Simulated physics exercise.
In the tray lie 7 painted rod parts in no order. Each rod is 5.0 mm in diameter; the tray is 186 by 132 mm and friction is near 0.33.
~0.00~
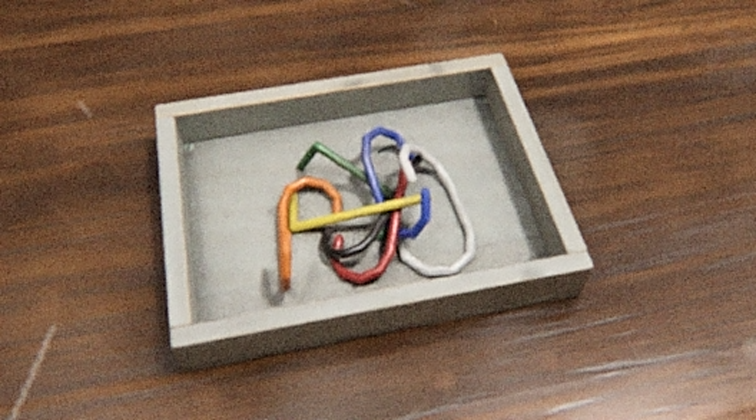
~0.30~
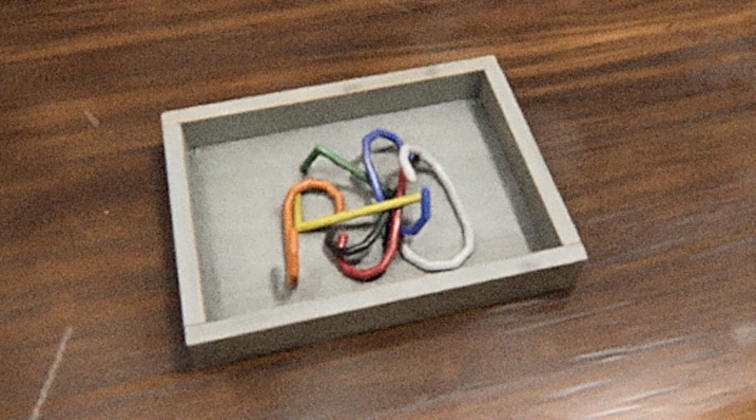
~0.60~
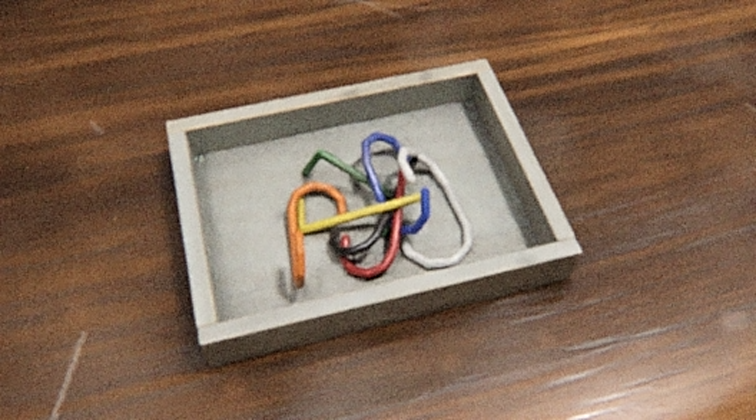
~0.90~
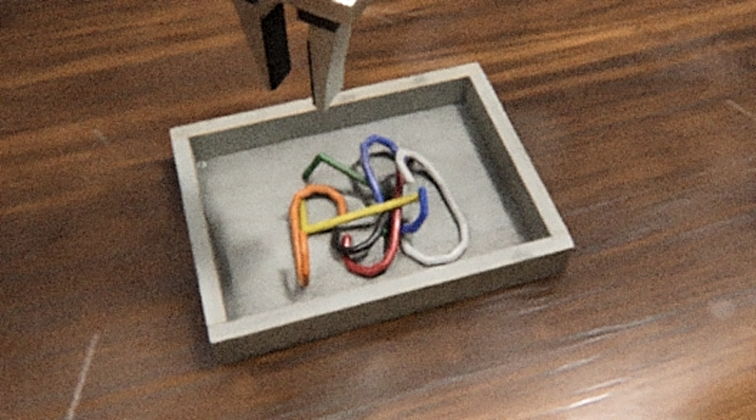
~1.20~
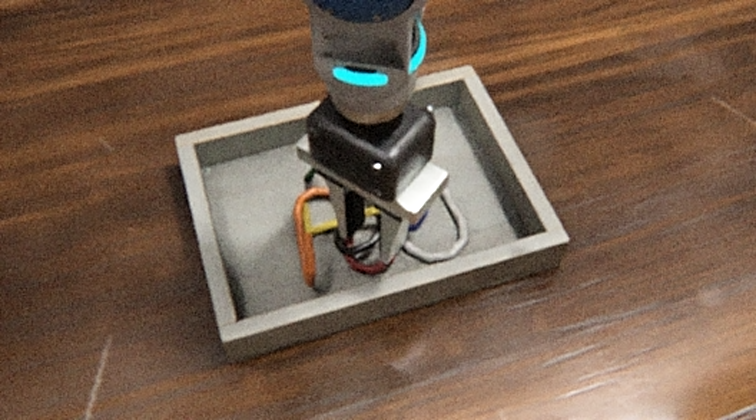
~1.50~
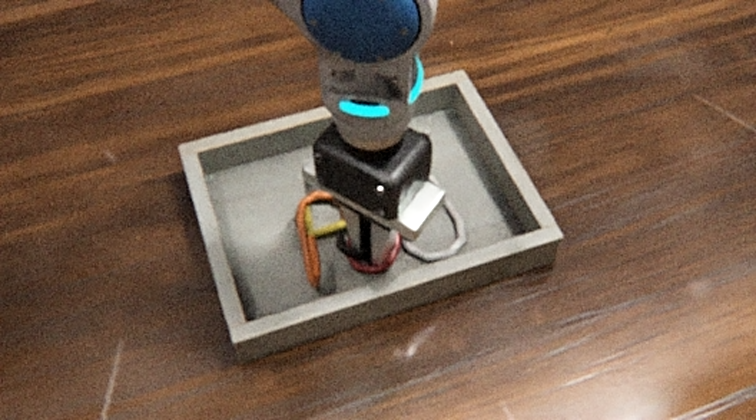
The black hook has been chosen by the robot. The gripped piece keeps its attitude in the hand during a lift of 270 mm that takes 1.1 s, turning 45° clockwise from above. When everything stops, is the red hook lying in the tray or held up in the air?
Lying in the tray.
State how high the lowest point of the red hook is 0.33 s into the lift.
Height: Approx. 0 mm.
After 1.83 s, lowest point more than 20 mm over the tray floor, black hook 58 mm.
After 2.11 s, lowest point more than 20 mm over the tray floor, black hook 159 mm.
After 2.60 s, lowest point more than 20 mm over the tray floor, black hook 272 mm.
End, hanging black hook 272 mm; the other 6 are down.
